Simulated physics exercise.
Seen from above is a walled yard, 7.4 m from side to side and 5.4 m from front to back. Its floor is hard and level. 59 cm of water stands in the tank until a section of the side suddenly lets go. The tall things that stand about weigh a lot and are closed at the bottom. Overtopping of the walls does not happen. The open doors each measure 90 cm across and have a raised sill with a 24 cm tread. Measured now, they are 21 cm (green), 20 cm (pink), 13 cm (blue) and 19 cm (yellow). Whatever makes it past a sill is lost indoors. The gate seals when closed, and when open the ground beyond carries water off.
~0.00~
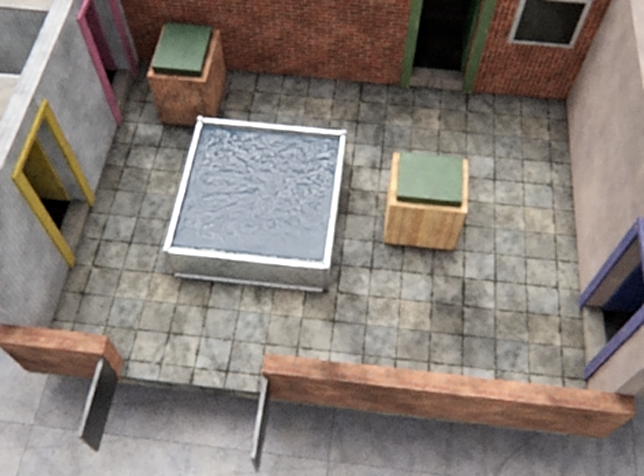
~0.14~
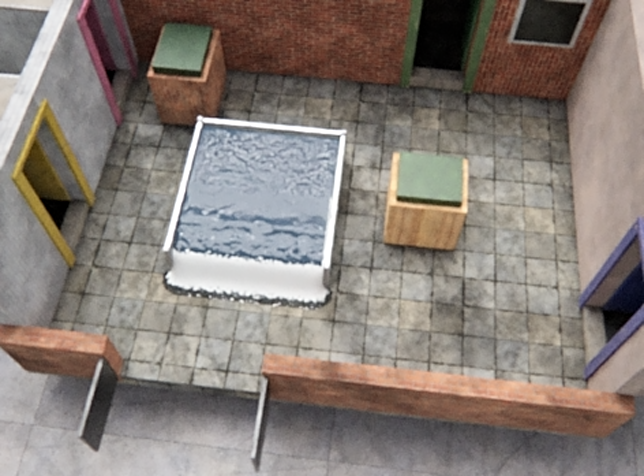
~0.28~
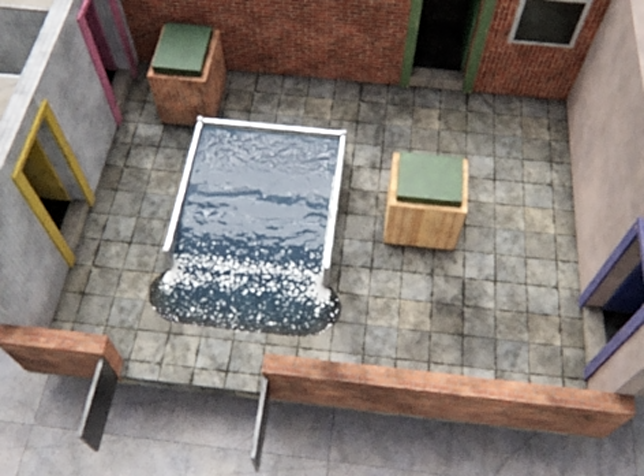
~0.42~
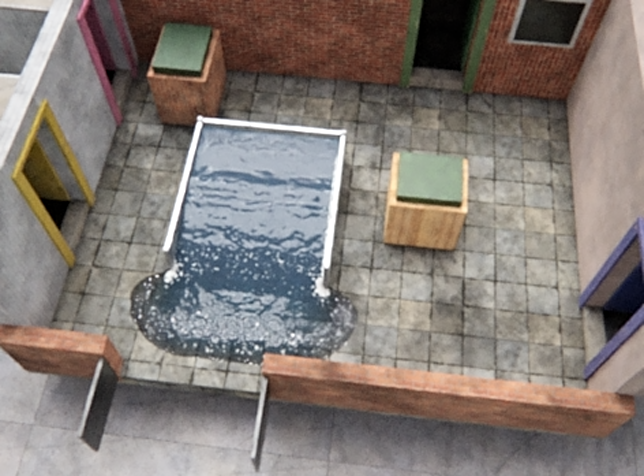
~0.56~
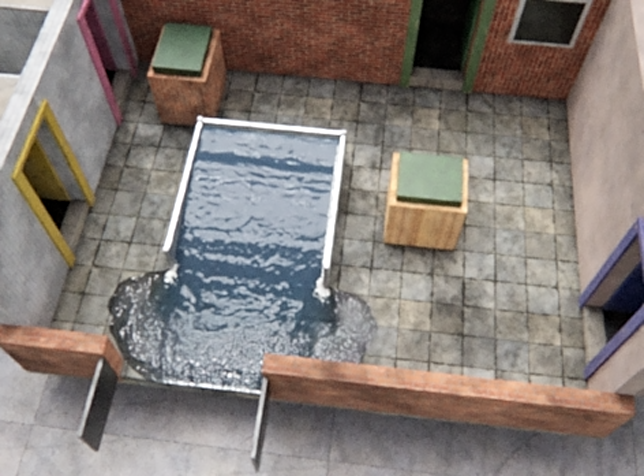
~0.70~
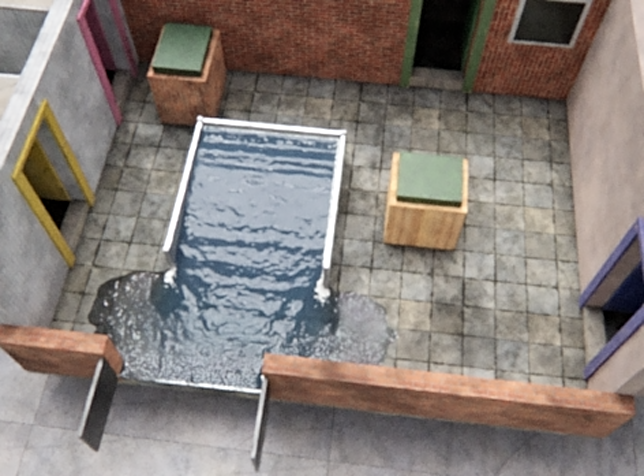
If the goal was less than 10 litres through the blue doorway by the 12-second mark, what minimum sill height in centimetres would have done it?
A sill of about 12.5 cm would have done it.
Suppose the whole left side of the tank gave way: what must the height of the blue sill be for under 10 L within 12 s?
That way, roughly 7.5 cm.
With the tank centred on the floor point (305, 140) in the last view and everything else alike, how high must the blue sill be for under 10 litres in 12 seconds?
At least some 17 centimetres tall.
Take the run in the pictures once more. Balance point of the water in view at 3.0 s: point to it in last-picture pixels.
(291, 280).
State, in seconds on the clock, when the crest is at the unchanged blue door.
Some 3.0 s, more or less.
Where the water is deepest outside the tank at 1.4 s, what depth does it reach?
35 cm.
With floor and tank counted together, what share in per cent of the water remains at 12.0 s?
Roughly 38 %.
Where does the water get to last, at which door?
Last in order comes the green door.
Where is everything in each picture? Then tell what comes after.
The first picture shows the tank at (260, 192) is whole and still, 59 cm deep; the blue door at (610, 308) is dry.
In the second picture, the front is at (173, 287), 0.3 m from the gap at (249, 273); 0.5 m2 of floor is wet, 59 cm left at the back.
In the third picture, the front is at (229, 325), 0.7 m from the gap at (249, 274); 1.6 m2 of floor is wet, 59 cm left at the back.
In the fourth picture, the gap is at (249, 274), the front 1.2 m out at a hidden place; the back of the tank holds 59 cm.
In the fifth picture, the gap is at (249, 274), the front 1.6 m out at a hidden place; the back of the tank holds 59 cm.
In the sixth picture, the gap is at (249, 274), the front 1.7 m out at a hidden place; the back of the tank holds 54 cm; the blue door at (610, 308), 4.8 m from the gap, is still 3.0 m from the nearest water.
After 1.4 s water covers 20 % of the floor, deepest (35 cm) near (292, 365); it has not reached the blue door.
After 3.0 s water covers 40 % of the floor, deepest (22 cm) near (291, 378); 16 cm at the blue door, 1 litre in over its 13 cm sill.
After 12.0 s water covers 95 % of the floor, deepest (8 cm) near (224, 143); 3 cm at the blue door, 7 litres in over its 13 cm sill.
At the blue door as built, the water arrived by 2.4 s and peaked near 16 cm at 3.0 s.
Run again over the same 12 s with other heights there, 18 litres in over 11 cm, 3 litres over 14.5 cm. The limit of 10 litres is kept from about 12.5 cm up.
